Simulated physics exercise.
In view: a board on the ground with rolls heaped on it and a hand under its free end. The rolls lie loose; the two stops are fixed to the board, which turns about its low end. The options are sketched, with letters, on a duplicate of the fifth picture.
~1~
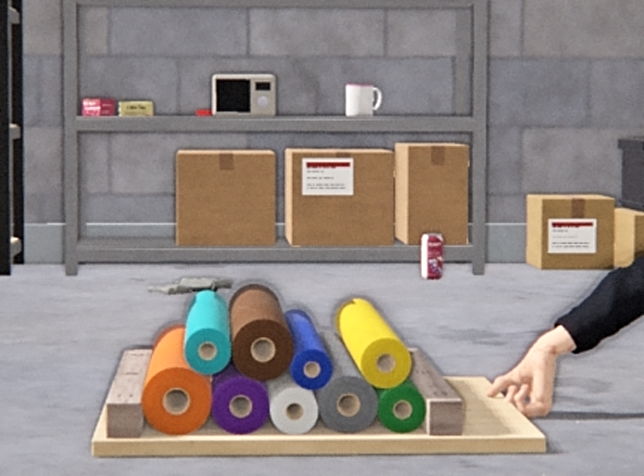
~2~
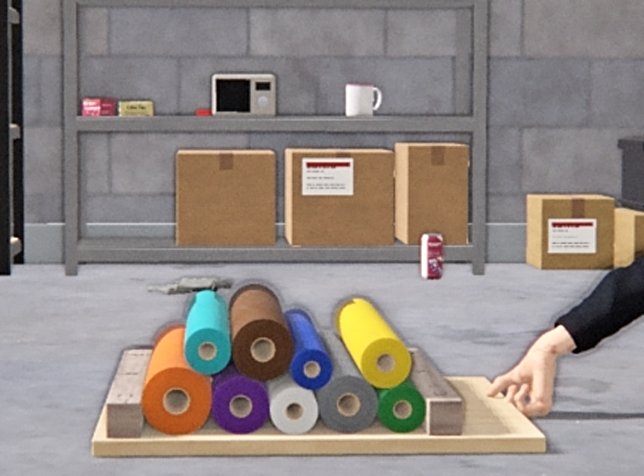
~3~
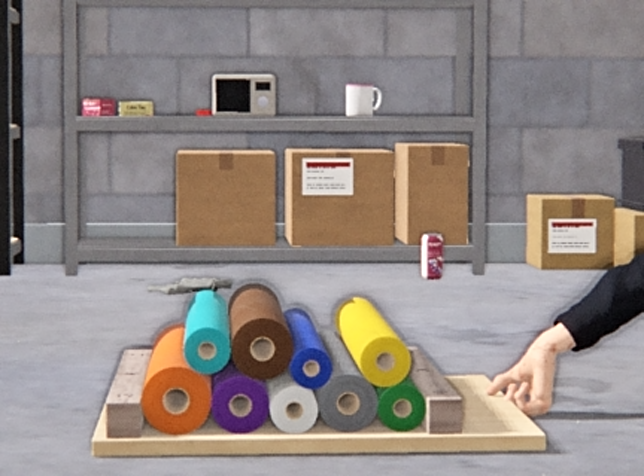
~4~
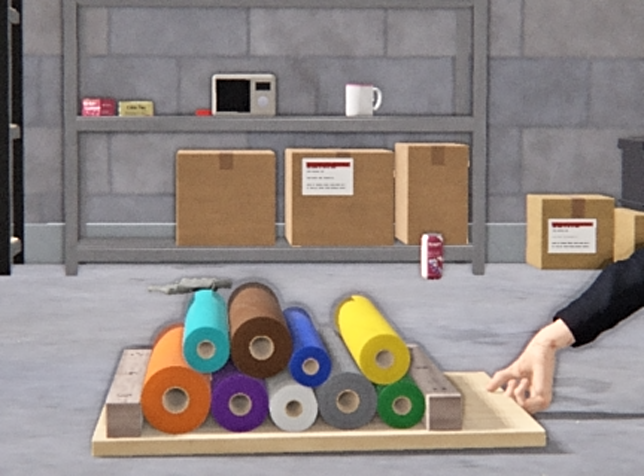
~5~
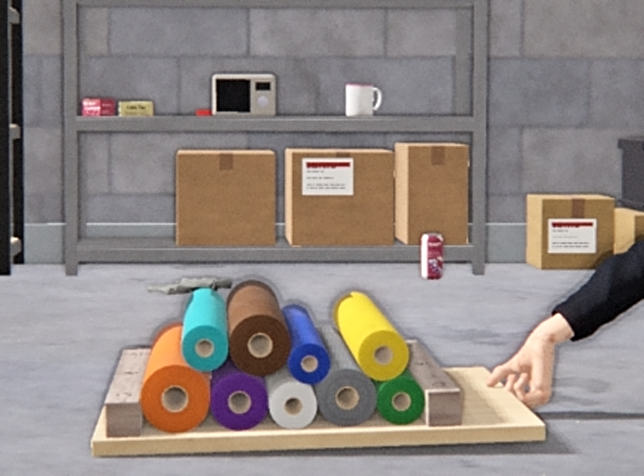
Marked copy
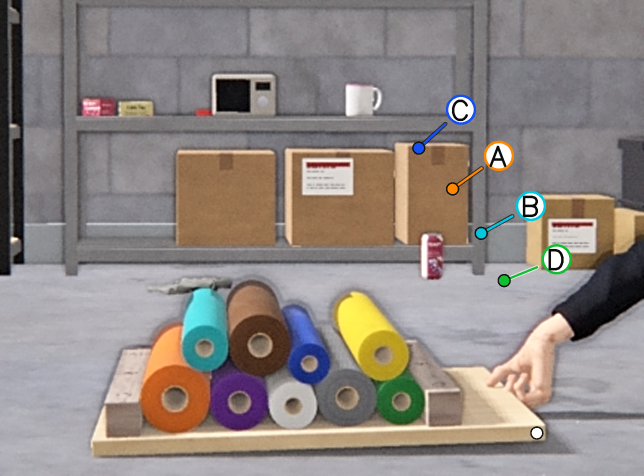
In a grey storeroom with a block wall, seen level from the front by a still camera, a metal shelf holds cartons, a mug and small items. On a pale board between two wooden blocks lie stacked orange, turquoise, brown, purple, white, blue, grey, yellow and green rolls. A dark-sleeved hand at the board's right end raises it very slightly, the rolls barely shifting with it.
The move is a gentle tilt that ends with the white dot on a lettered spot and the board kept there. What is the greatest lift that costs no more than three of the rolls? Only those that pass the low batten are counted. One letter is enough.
It can be raised to A.
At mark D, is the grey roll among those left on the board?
Yes.
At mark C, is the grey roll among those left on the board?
Yes.
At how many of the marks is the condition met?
Three of them.
On the marked copy, A at (453, 189); B at (481, 233); C at (418, 148); D at (504, 280); the white dot at (537, 433).
Taking A. A third of the way, board at 20°.
Two thirds of the way, board at 36°.
When it is over, board at 36°, three over the low batten (blue, brown, turquoise).
As for the rest, B three over the low batten (blue, brown, turquoise); C four over the low batten (blue, yellow, brown, turquoise); D none over the low batten.
